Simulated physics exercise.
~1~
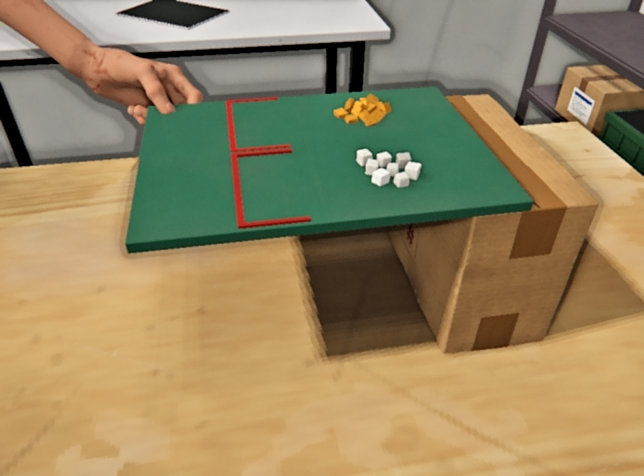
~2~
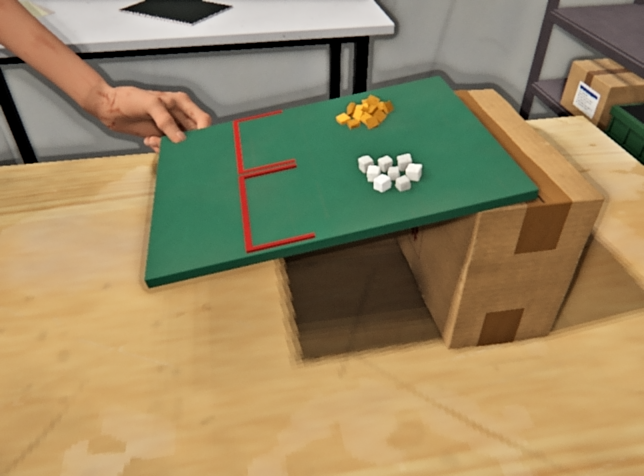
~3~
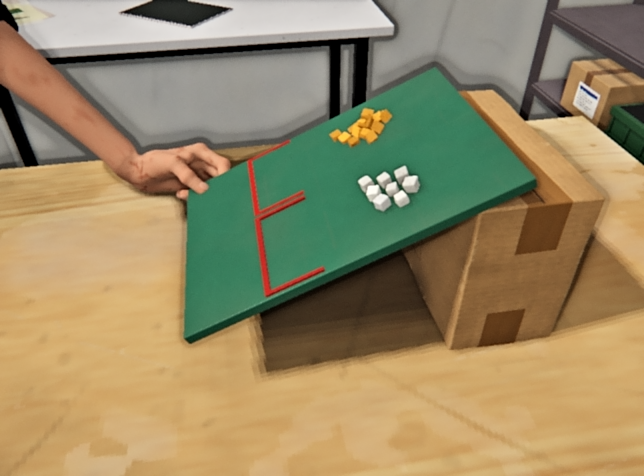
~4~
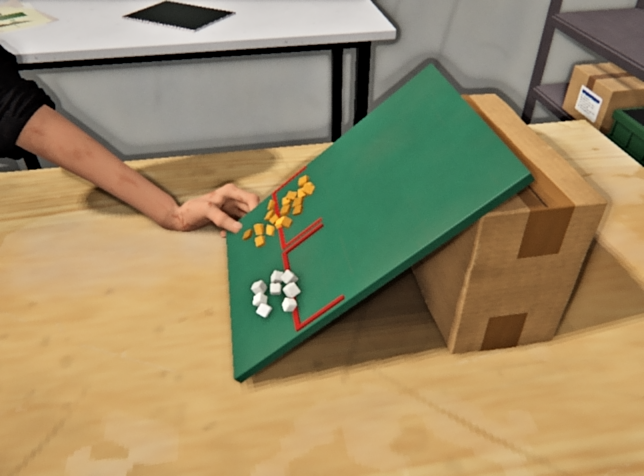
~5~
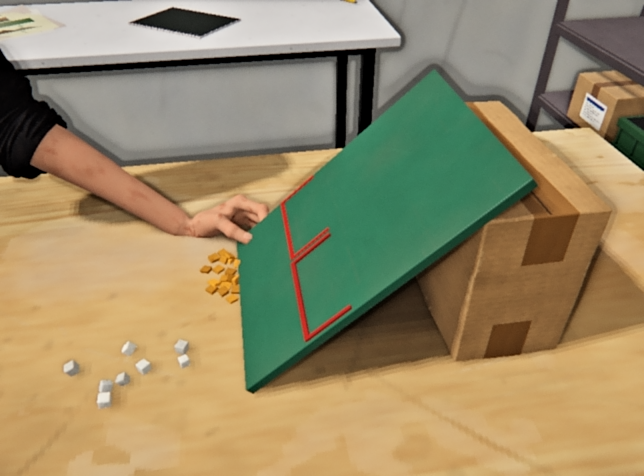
Green board tilting down from a cardboard box as a hand lowers it, white and orange pieces sliding off onto the table.
